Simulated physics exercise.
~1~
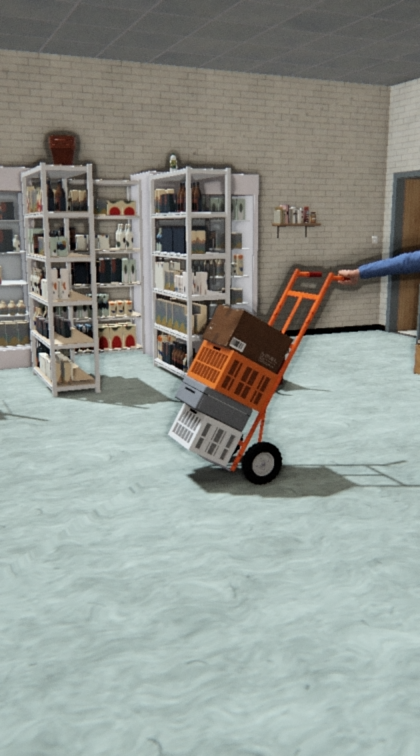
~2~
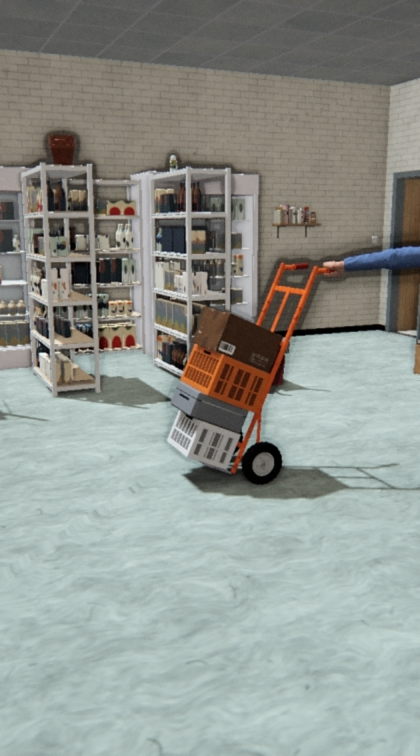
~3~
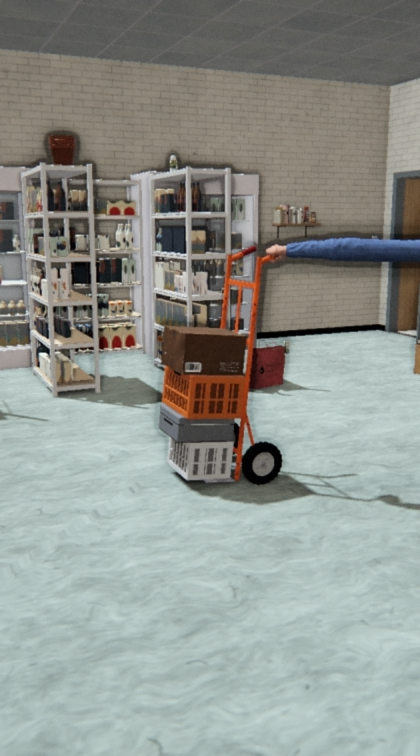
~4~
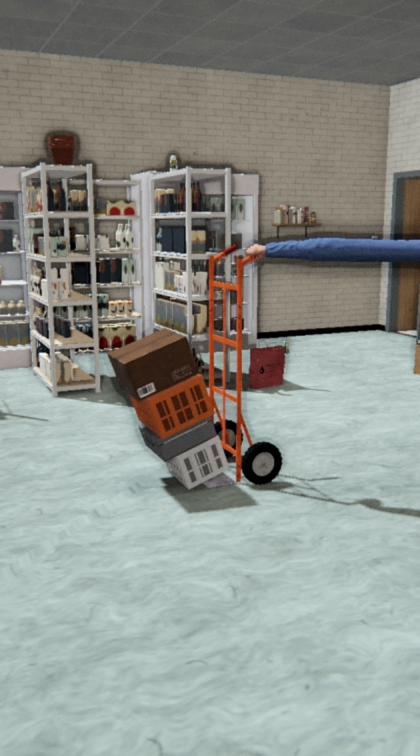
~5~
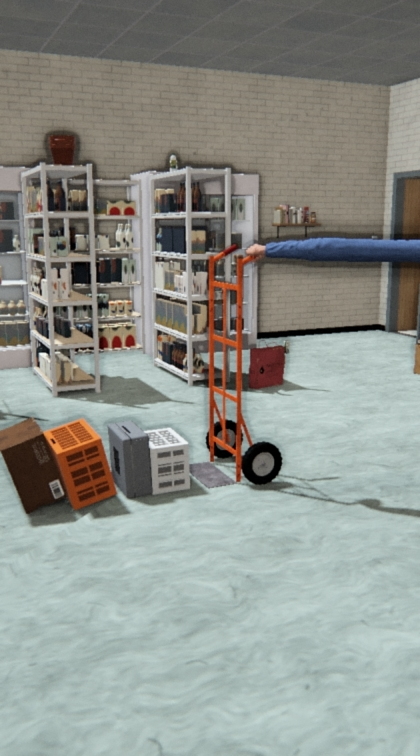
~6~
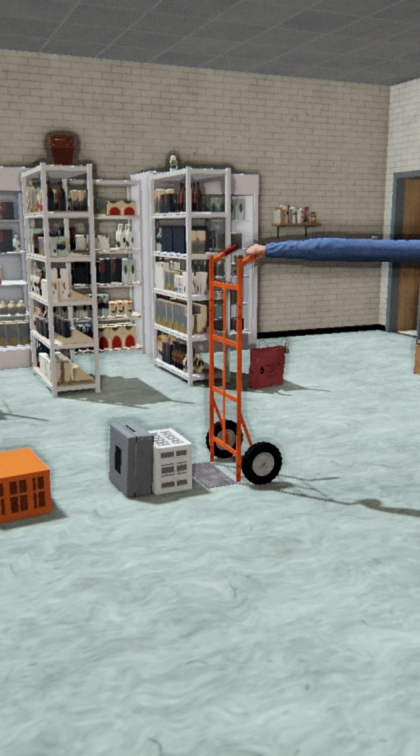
In a shop, a blue-sleeved arm tipping an orange hand truck upright, its stacked crates and boxes toppling left across the floor.
